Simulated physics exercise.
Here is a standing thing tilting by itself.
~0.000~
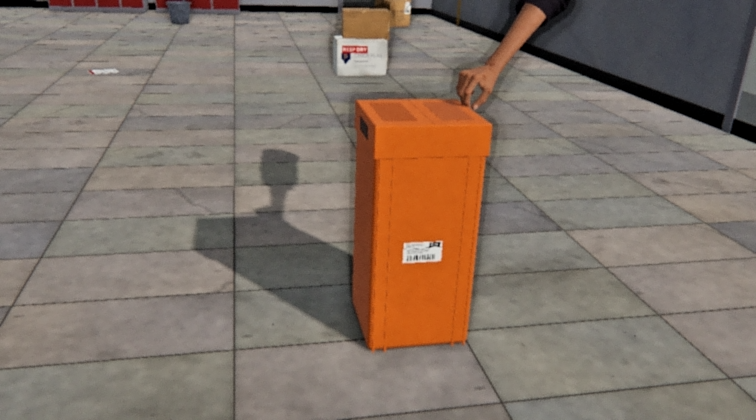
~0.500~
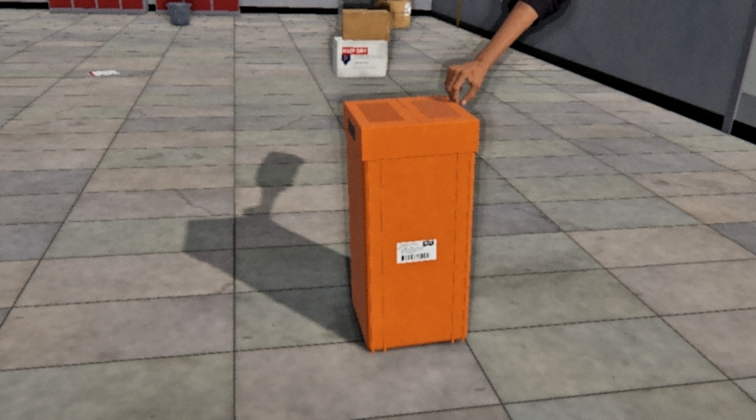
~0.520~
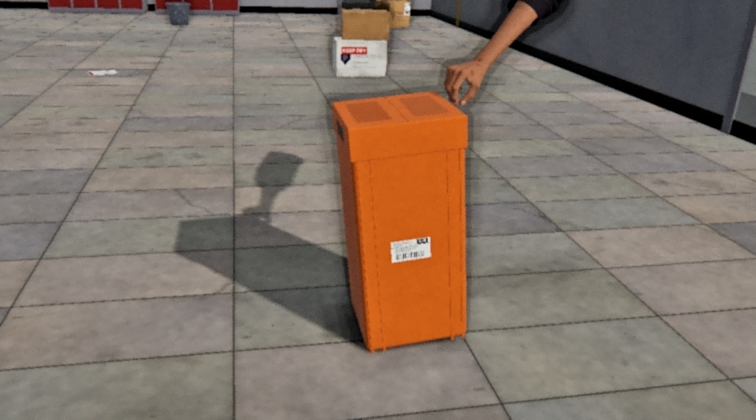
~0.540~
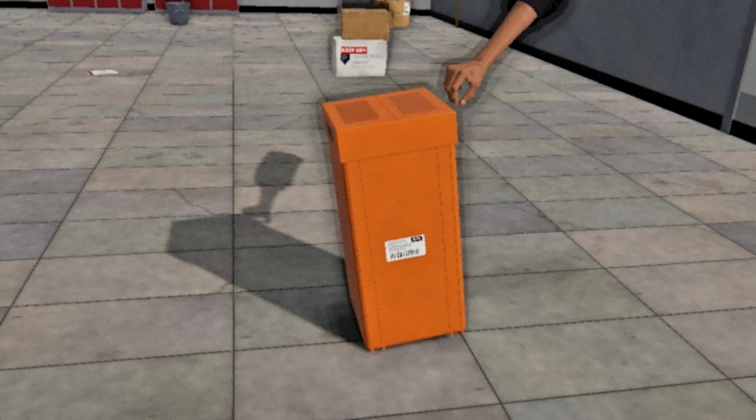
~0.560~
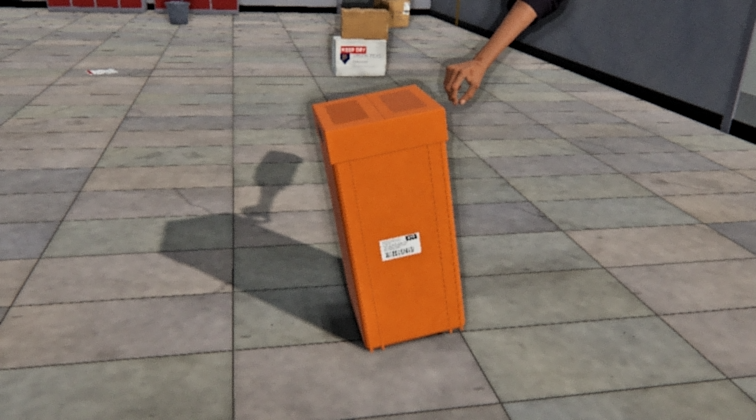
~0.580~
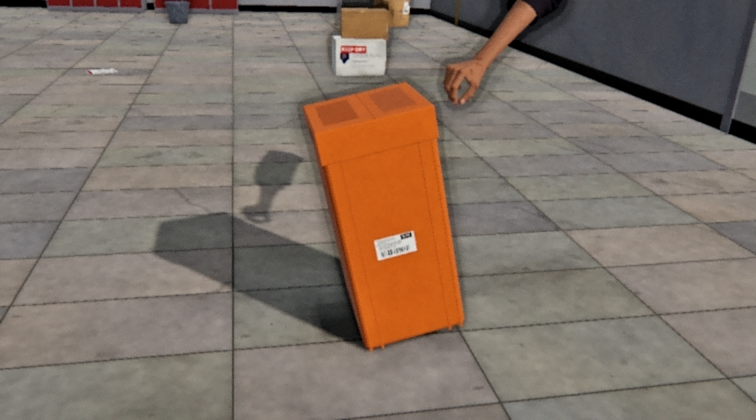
A tall orange tote with a white label stands on a grey tiled floor in a large indoor space, seen from slightly above by a still camera. A hand reaches in from the upper right beside its top, with white and brown boxes behind and red panels at the upper left. The tote leans steadily leftward as the hand draws slightly back, then stays nearly still.
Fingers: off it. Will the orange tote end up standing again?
No.
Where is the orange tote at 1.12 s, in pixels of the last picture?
(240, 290).
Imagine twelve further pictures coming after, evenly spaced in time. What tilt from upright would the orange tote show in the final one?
By then it would lean 35° from upright.
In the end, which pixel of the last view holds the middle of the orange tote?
Somewhere around pixel (237, 290).
By 0.80 s, orange tote 34° off upright near (340, 218).
By 1.00 s, orange tote 61° off upright near (283, 242).
By 1.12 s, orange tote on its side near (240, 290).
When it is over (3.5 s), the orange tote falls over, near (237, 290).
